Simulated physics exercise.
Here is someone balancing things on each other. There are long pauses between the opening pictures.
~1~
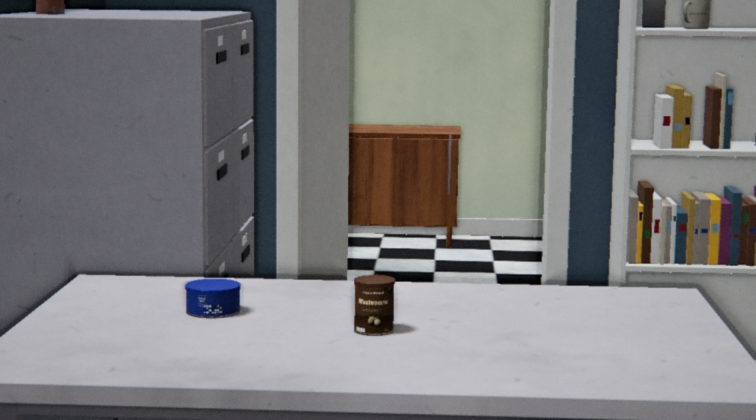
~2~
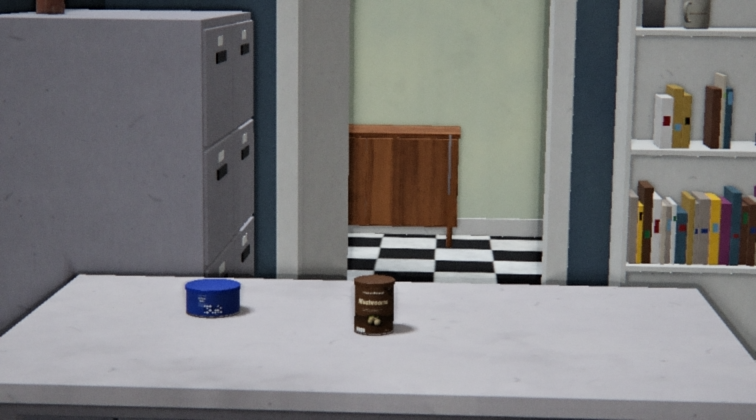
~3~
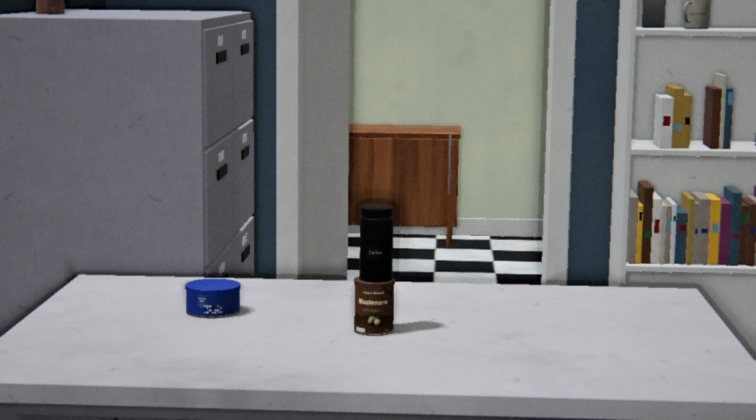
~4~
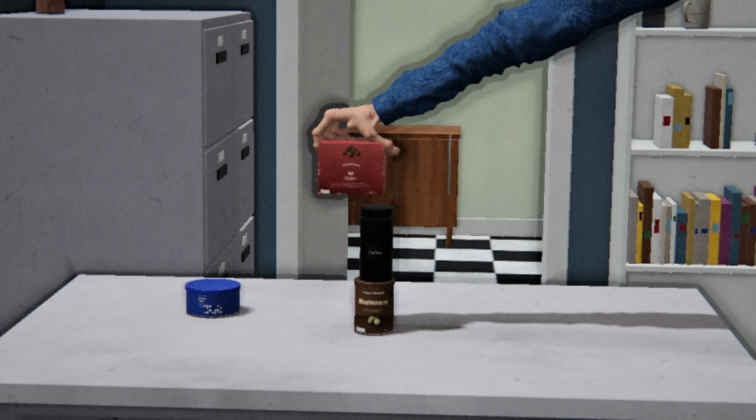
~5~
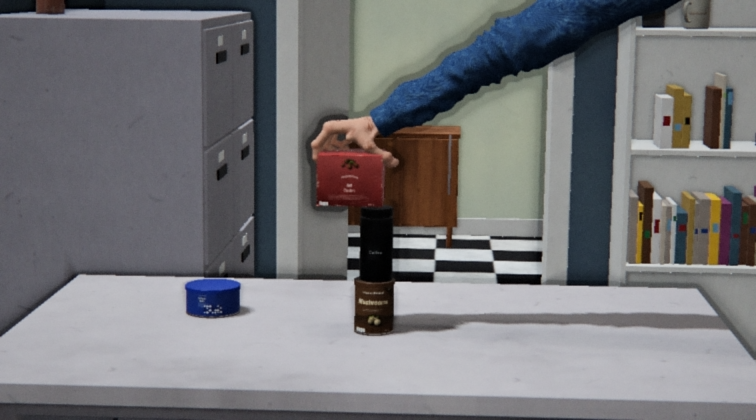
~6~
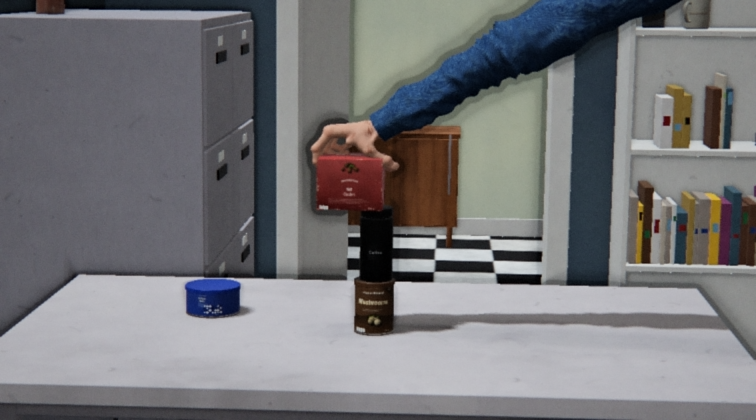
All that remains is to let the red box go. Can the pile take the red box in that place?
It gives way.
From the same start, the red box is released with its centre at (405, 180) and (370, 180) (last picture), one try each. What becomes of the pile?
First, it loses its balance; second, it holds.
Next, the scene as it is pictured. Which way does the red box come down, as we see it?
It goes to the left.
Then, 0.30 s on from there, red box now fallen.
Then, 0.40 s on from there, things are still on the move.
Then, 0.50 s on from there, as before.
Then, 0.80 s on from there, nothing new.
In the end, fallen, red box; the other 3 unmoved. At the end, from the last picture's camera, red box near (274, 304). The pile loses its balance.
